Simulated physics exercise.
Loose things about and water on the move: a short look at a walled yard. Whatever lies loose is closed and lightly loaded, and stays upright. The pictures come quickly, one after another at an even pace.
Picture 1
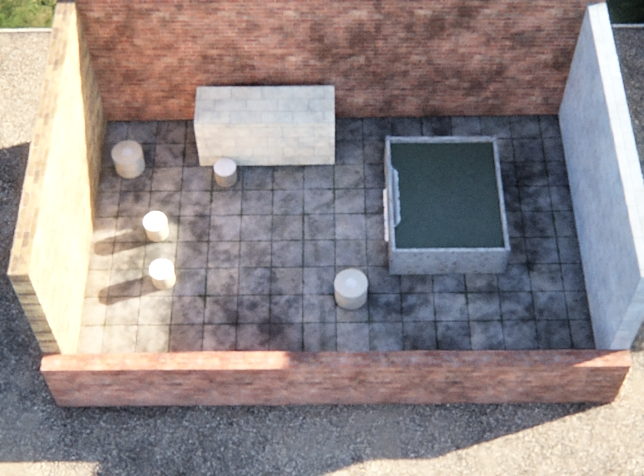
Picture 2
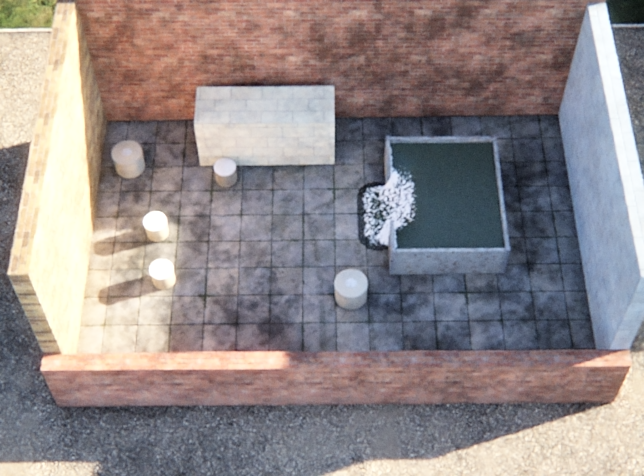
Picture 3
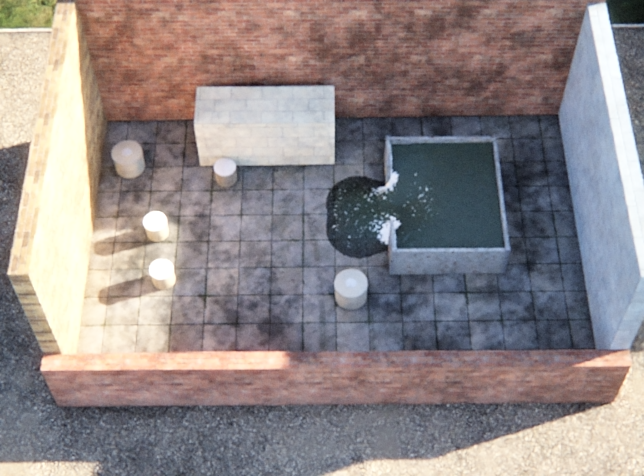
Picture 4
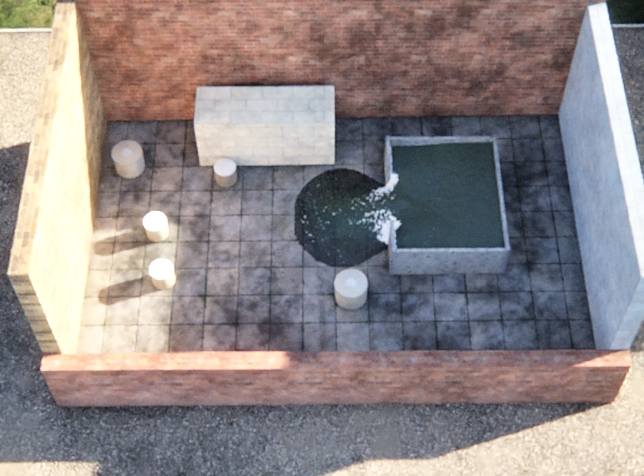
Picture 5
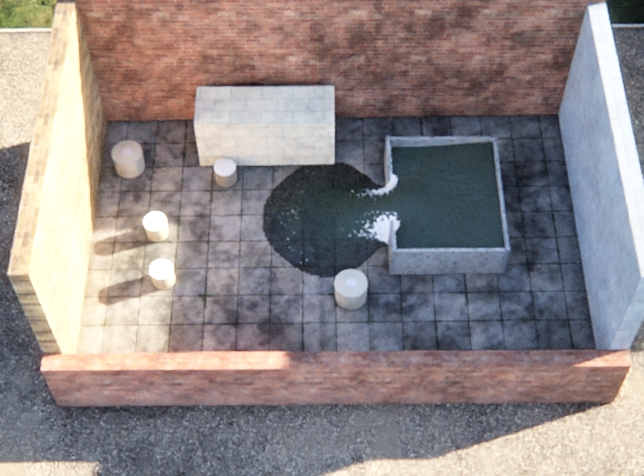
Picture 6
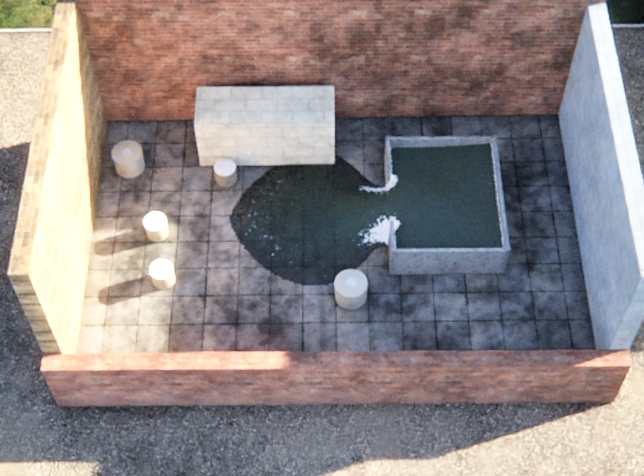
To begin with, a raised tank of dark green water stands at the right of a walled yard, with five pale round objects scattered on the paving. Water bursts through its left side in white froth, then spreads leftward in a widening dark pool, while the objects stay still.
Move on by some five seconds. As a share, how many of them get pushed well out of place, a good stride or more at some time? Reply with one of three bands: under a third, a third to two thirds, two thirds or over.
Two thirds or over.
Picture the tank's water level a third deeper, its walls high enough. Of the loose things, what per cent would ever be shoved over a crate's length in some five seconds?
Something like 80 percent.
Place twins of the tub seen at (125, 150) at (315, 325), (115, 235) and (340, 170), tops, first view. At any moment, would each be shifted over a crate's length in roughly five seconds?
Going by the order given: Stays in place, travels that far, travels that far.
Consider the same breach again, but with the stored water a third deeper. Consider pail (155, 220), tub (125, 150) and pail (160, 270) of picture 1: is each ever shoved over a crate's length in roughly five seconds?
Went the distance, went the distance, went the distance.
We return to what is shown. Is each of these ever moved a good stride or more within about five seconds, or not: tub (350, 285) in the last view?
My reading: Not displaced that much.
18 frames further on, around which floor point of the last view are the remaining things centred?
Around (180, 247).
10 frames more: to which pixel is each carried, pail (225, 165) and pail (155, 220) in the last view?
About (105, 175), then about (102, 229).
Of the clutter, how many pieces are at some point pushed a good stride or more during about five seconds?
The total here is 4.
A moment on, 0 of 5 are well off their spots; 0 afloat.
Next, 3 of 5 are well off their spots; 3 afloat.
Later, 4 of 5 are well off their spots; 2 afloat.
In the end, 3 of 5 are well off their spots, and 4 have been at some point; 3 afloat.
